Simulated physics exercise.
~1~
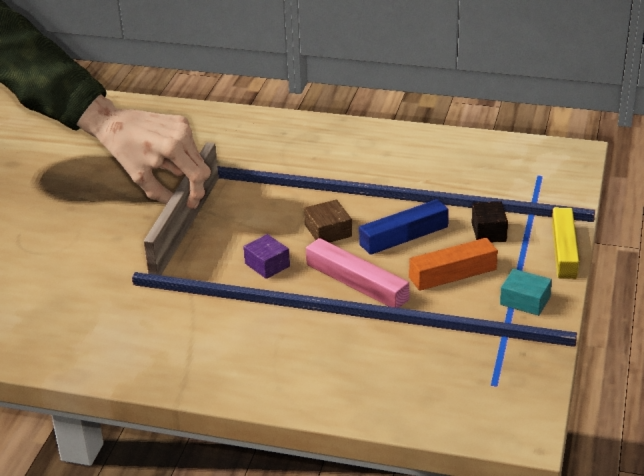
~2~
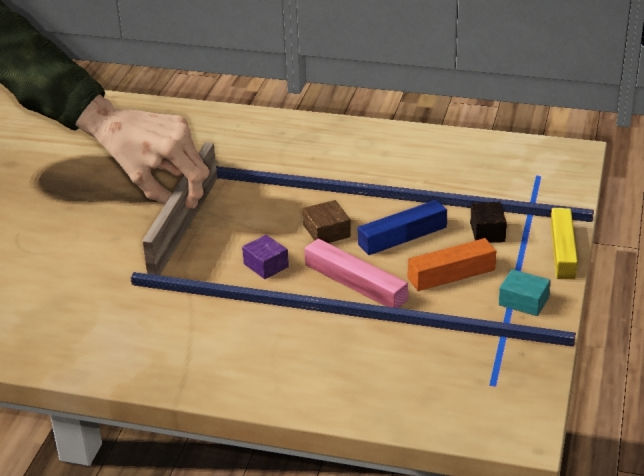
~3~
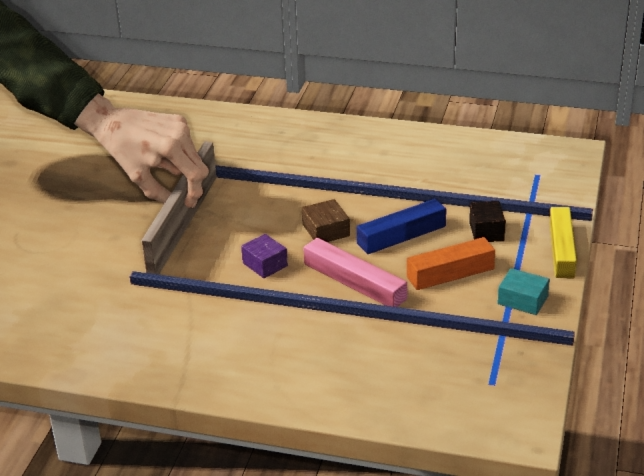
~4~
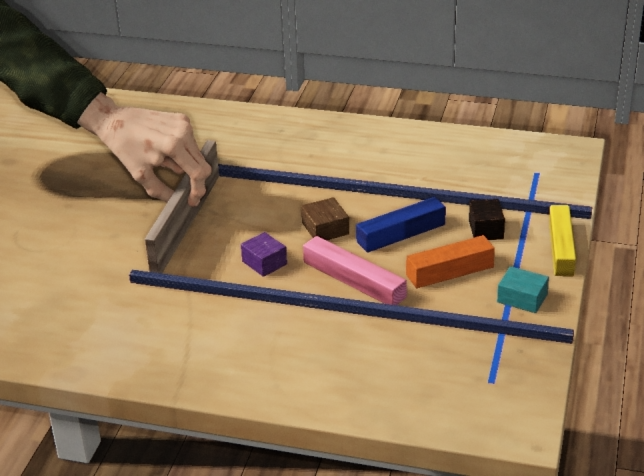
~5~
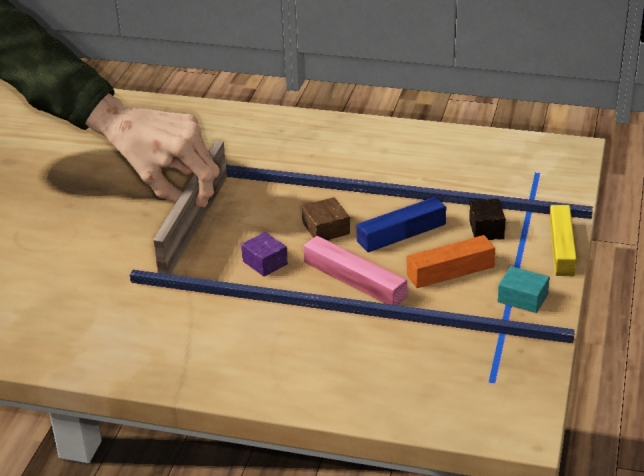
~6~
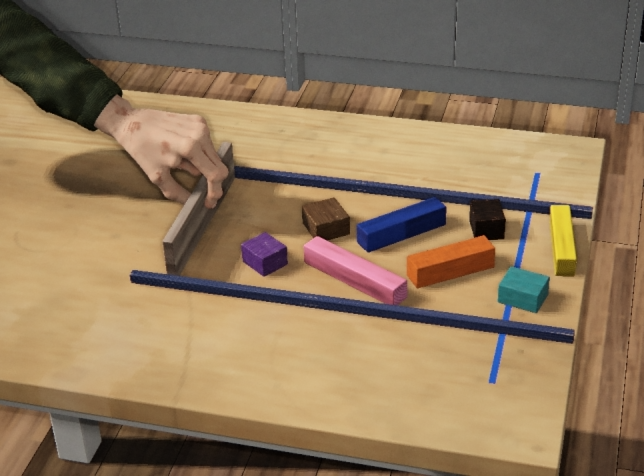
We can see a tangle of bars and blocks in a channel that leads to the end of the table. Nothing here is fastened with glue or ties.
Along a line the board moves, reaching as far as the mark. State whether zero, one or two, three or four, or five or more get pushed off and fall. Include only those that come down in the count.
Result: Three or four pushed off and fallen.
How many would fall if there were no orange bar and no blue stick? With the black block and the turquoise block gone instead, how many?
First 0, then 2.
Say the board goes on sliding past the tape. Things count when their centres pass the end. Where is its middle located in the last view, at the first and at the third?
First at (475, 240), next at (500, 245).
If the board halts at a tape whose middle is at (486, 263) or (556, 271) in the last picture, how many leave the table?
That would be 1, then 6.
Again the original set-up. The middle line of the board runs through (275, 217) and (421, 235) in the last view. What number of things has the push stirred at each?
It comes to 1 for the first spot, 6 for the other.
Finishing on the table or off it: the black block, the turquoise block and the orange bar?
Outcome: Black block goes down; turquoise block goes down; orange bar goes down.
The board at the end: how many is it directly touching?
The number is 3.
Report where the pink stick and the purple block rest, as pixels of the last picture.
The first near (558, 294), the second near (524, 307).
A little later, none off yet; yellow stick at rest near (563, 240); turquoise block at rest near (524, 290); black block at rest near (487, 219).
Next, none off yet; yellow stick at rest near (563, 240); turquoise block at rest near (524, 290); black block at rest near (490, 219).
Later still, none off yet; yellow stick shifted a little near (578, 242); turquoise block shifted about its own width near (562, 295); black block shifted well along near (558, 224).
When it is over, the number that fall off is three or four; down, orange bar, black block, turquoise block and yellow stick.
